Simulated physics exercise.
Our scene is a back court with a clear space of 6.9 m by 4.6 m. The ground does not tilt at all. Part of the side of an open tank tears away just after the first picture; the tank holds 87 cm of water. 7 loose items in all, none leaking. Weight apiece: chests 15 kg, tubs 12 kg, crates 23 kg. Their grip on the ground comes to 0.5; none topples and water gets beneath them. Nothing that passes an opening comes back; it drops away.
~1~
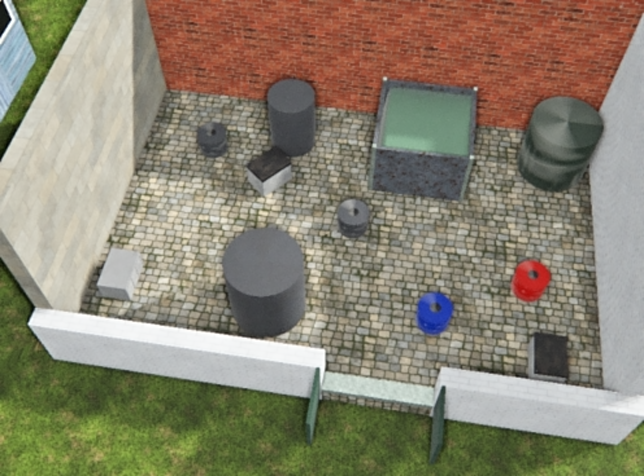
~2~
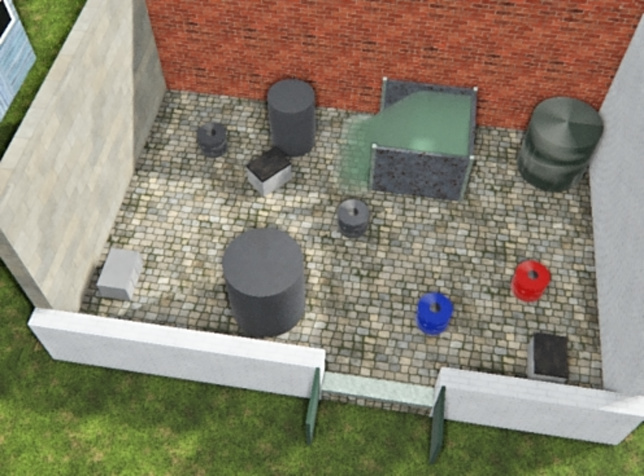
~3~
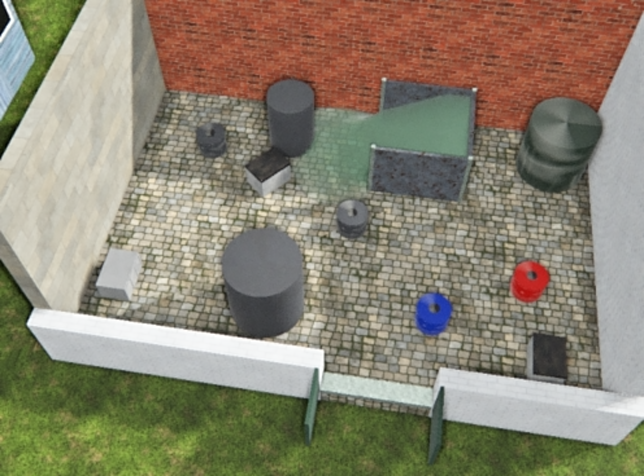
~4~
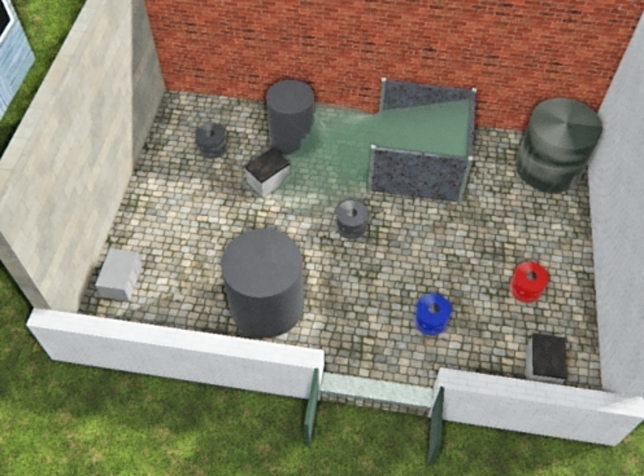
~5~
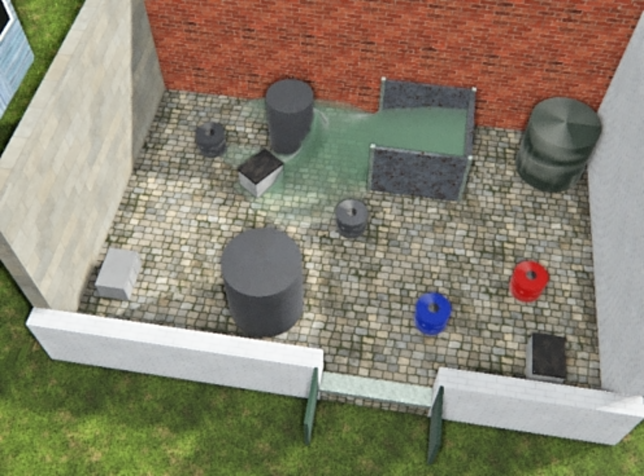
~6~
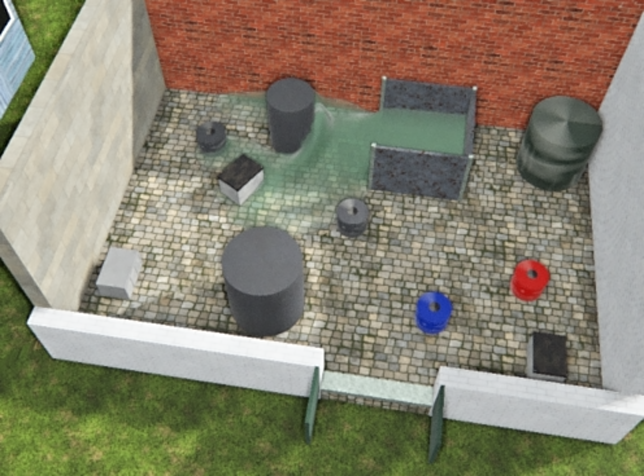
A cobbled back court with a brick rear wall, pale side walls and a low white front wall beside grass is seen from high above by a still camera. An open tank of green water stands at the back among grey drums and small boxes, with blue and red tubs at right. The tank's left side opens, water spreads leftward around a drum, and a dark-topped box shifts left.
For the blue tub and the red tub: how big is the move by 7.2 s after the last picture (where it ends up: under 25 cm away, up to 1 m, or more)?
Blue tub hardly budges; red tub hardly budges.
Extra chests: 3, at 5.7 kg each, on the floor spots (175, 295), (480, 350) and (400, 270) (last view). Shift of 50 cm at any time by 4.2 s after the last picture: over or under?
First beyond, then within, then within.
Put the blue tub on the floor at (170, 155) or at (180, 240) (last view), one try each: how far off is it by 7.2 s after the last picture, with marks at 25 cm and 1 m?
Well, it gets swept off on the first try and gets swept off on the second.
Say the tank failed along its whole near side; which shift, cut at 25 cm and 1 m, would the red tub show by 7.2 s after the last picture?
After that, the red tub shifts somewhat.
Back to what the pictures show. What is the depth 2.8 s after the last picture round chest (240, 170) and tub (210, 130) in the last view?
Some 18 cm at the first, some 14 cm at the second.
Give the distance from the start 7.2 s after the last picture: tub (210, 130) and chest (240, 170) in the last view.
200 cm and 120 cm, respectively.
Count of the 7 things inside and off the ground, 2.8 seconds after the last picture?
By my count, 3.
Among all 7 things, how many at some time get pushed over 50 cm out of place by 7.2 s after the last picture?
3.
Then, 0.9 s after the last picture the blue tub is near (434, 307), 0.0 m from its start, aground; the red tub is near (532, 274), 0.0 m from its start, aground; 0 of 7 are out; 0 afloat.
Then, 2.8 s after the last picture the blue tub is near (434, 307), 0.0 m from its start, aground; the red tub is near (532, 274), 0.0 m from its start, aground; 0 of 7 are out; 3 afloat.
Then, 4.8 s after the last picture the blue tub is near (438, 306), 0.0 m from its start, aground; the red tub is near (532, 274), 0.0 m from its start, aground; 0 of 7 are out; 3 afloat.
Then, 7.2 s after the last picture the blue tub is near (438, 306), 0.0 m from its start, aground; the red tub is near (532, 274), 0.0 m from its start, aground; 0 of 7 are out; 0 afloat.
